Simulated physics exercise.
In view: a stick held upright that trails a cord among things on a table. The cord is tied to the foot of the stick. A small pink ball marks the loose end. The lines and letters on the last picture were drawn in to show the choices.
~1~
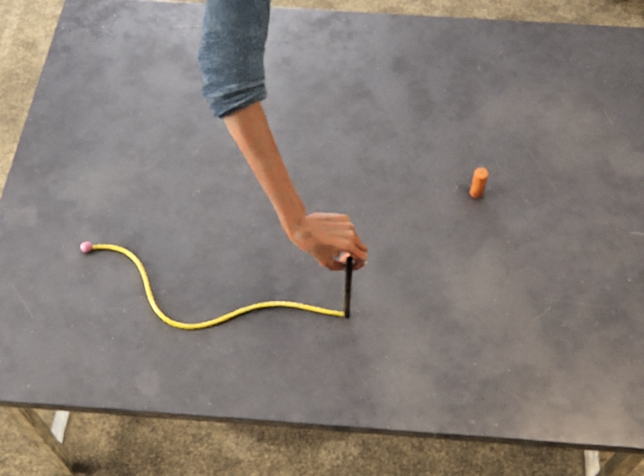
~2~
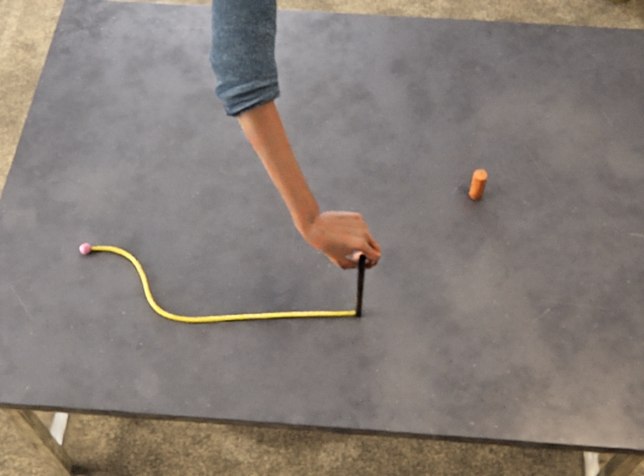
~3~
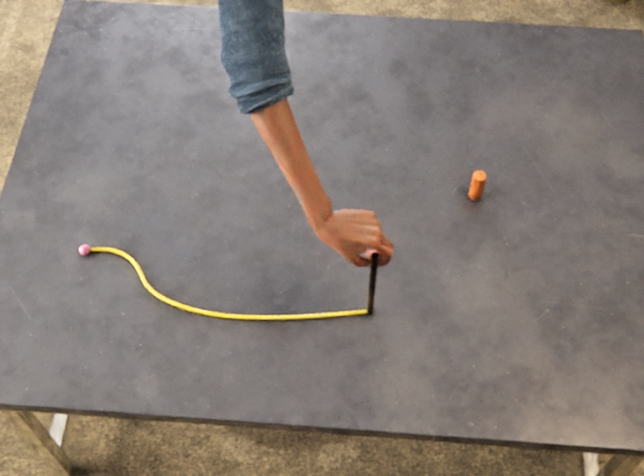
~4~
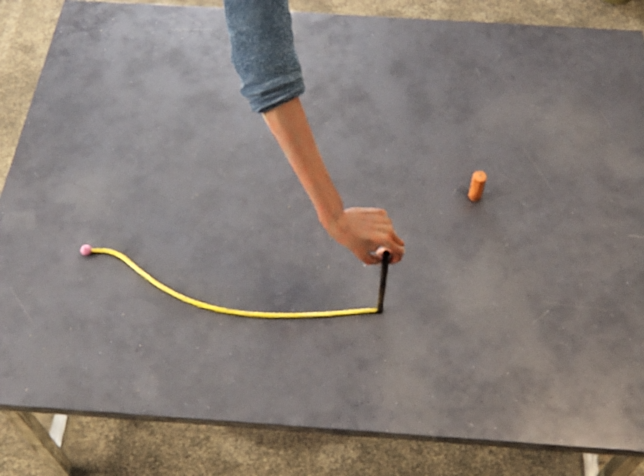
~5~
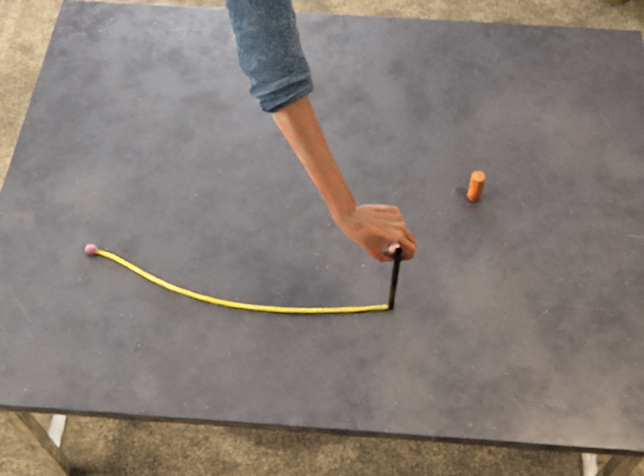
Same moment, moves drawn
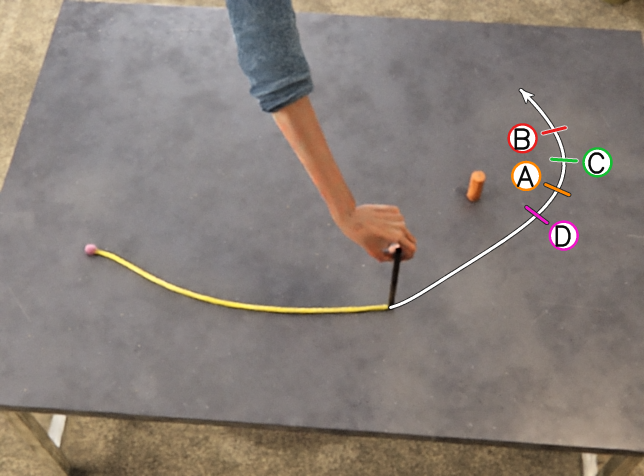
On a dark grey tabletop, a hand moves an upright black stick slowly right, drawing a curvy yellow cord straighter behind it.
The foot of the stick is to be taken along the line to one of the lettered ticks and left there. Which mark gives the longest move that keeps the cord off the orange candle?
All is well up to B.
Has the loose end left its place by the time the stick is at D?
Yes.
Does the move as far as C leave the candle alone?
Yes.
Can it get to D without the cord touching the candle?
Yes.
On the copy, A at (557, 190); B at (554, 130); C at (564, 160); D at (537, 215); the route from (391, 308) via (537, 215) to (521, 90).
On B. First, foot of the stick (480, 257), middle of the cord (325, 283), free end (170, 275).
Then, foot of the stick (552, 198), middle of the cord (417, 250), free end (268, 277).
Finally, foot of the stick (554, 131), middle of the cord (464, 217), free end (329, 266); nothing has been touched.
By contrast, A is safe but short; C is safe but short; D is safe but short.
